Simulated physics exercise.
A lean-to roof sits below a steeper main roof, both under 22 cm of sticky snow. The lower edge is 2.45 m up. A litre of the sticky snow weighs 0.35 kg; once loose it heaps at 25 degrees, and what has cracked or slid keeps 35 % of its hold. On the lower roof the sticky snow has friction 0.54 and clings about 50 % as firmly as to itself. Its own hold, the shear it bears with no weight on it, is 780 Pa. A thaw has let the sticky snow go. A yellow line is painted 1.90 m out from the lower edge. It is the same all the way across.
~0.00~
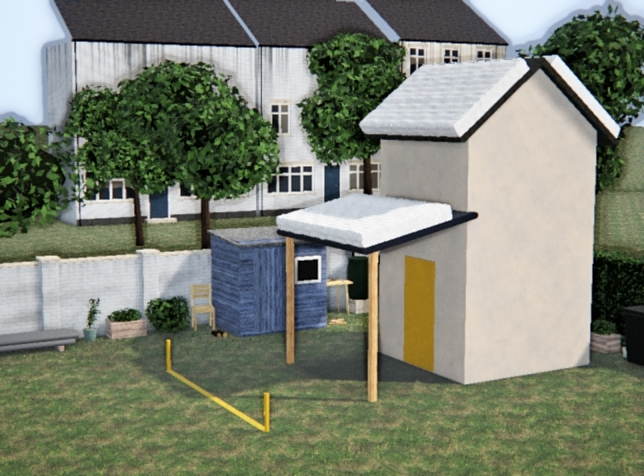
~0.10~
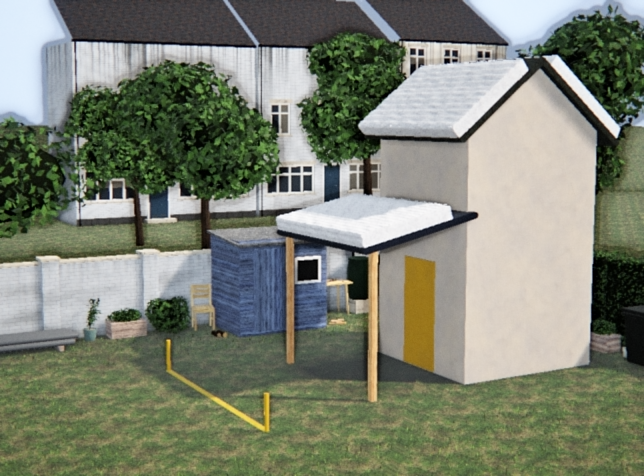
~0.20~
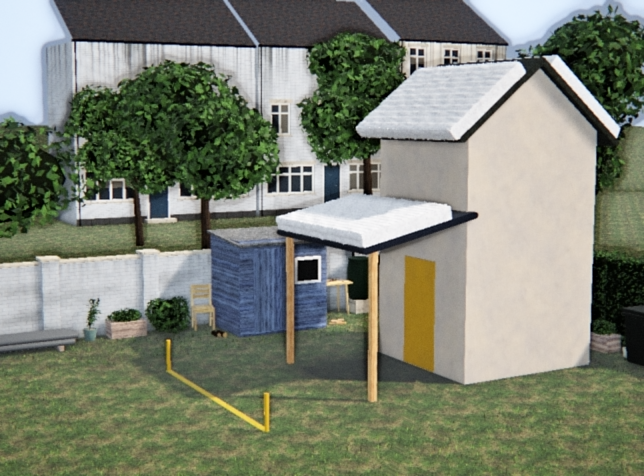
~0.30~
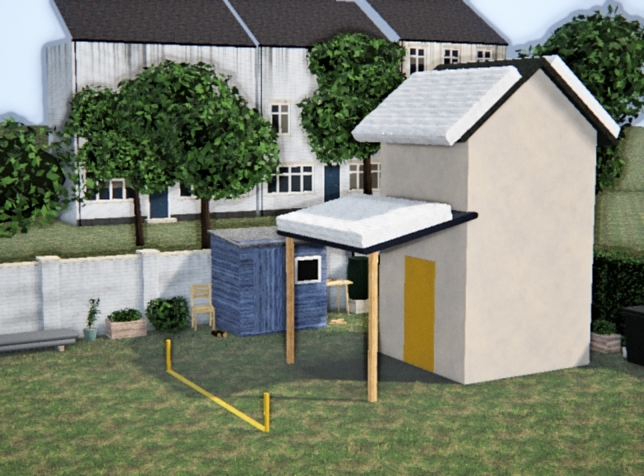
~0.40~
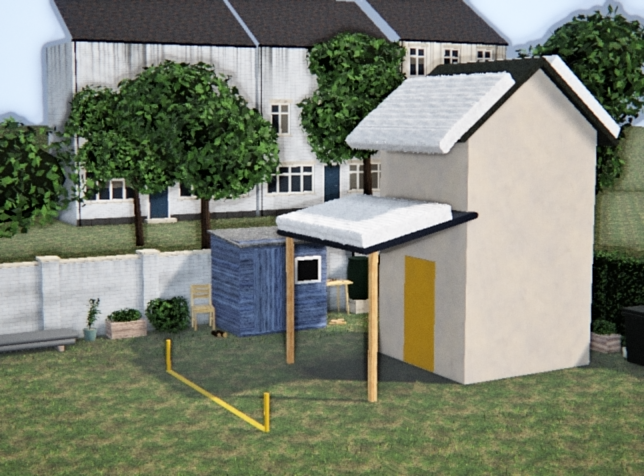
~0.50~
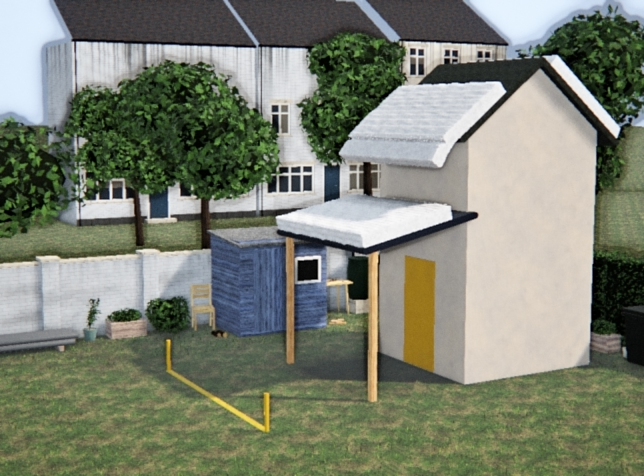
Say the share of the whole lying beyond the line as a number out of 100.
Expect roughly 8 %.
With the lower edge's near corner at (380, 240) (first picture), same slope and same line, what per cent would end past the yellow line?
Then about 10 %.
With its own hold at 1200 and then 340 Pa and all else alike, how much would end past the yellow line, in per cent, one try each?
In that order: 1 %, 20 %.
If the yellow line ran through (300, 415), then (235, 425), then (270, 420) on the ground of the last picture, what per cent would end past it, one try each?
In turn about 20 %, 4 %, 12 %.
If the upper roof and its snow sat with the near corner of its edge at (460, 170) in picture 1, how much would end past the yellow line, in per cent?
It would be near 0 %.
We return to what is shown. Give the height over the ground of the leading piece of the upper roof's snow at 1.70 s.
Roughly 0.0 m.
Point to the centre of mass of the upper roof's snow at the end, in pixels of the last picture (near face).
Near (327, 357).
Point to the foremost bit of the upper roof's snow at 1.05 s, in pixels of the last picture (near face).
Around (367, 221).
After 1.05 s, none is below the lower edge and 0 % is past the line.
After 1.70 s, 27 % is below the lower edge and 0 % is past the line.
After 2.35 s, 35 % is below the lower edge and 8 % is past the line.
After 3.00 s, 35 % is below the lower edge and 8 % is past the line.
After 4.70 s, at the end, 47 % is below the lower edge and 8 % is past the line.
